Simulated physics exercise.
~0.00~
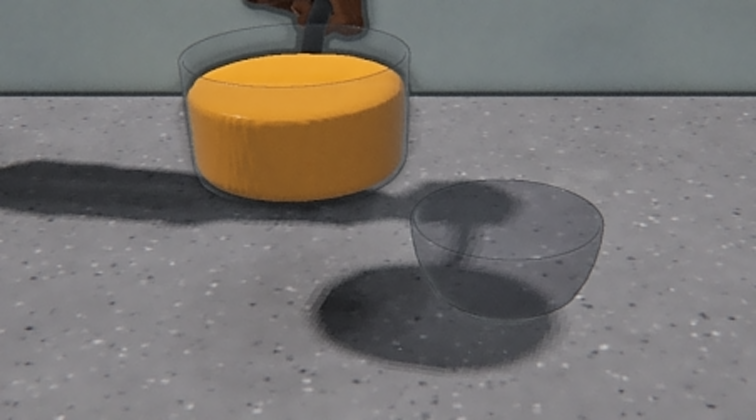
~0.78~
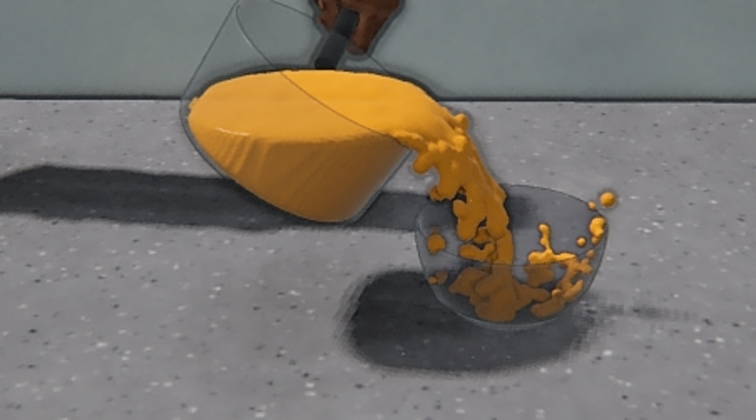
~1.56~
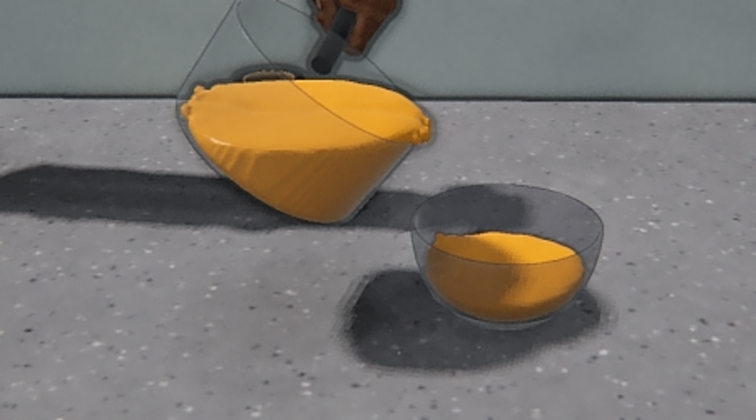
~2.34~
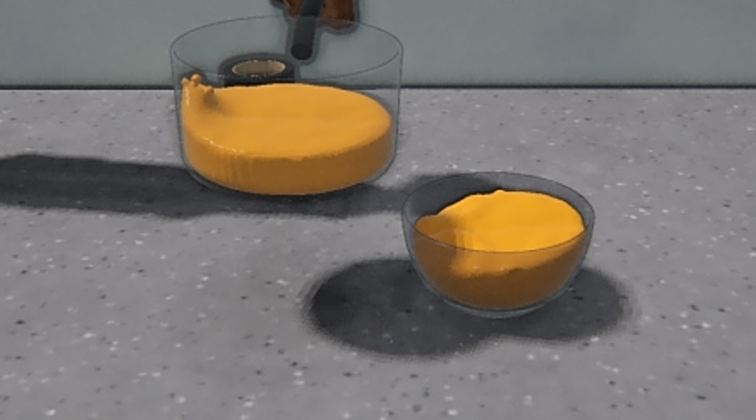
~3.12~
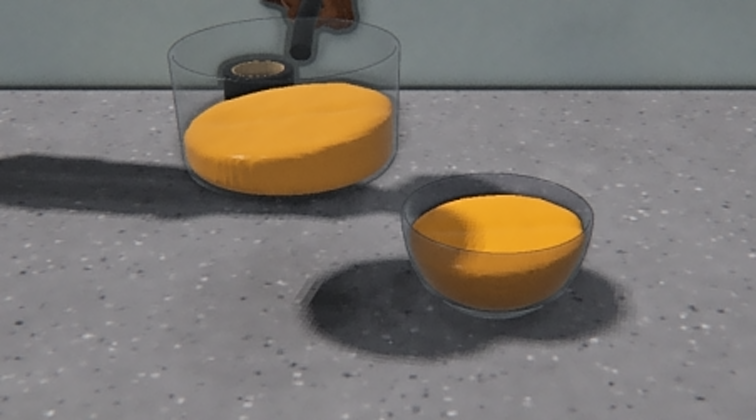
A hand tilting a clear pot, pouring orange liquid into a round glass bowl, then levelling it with both vessels partly filled.
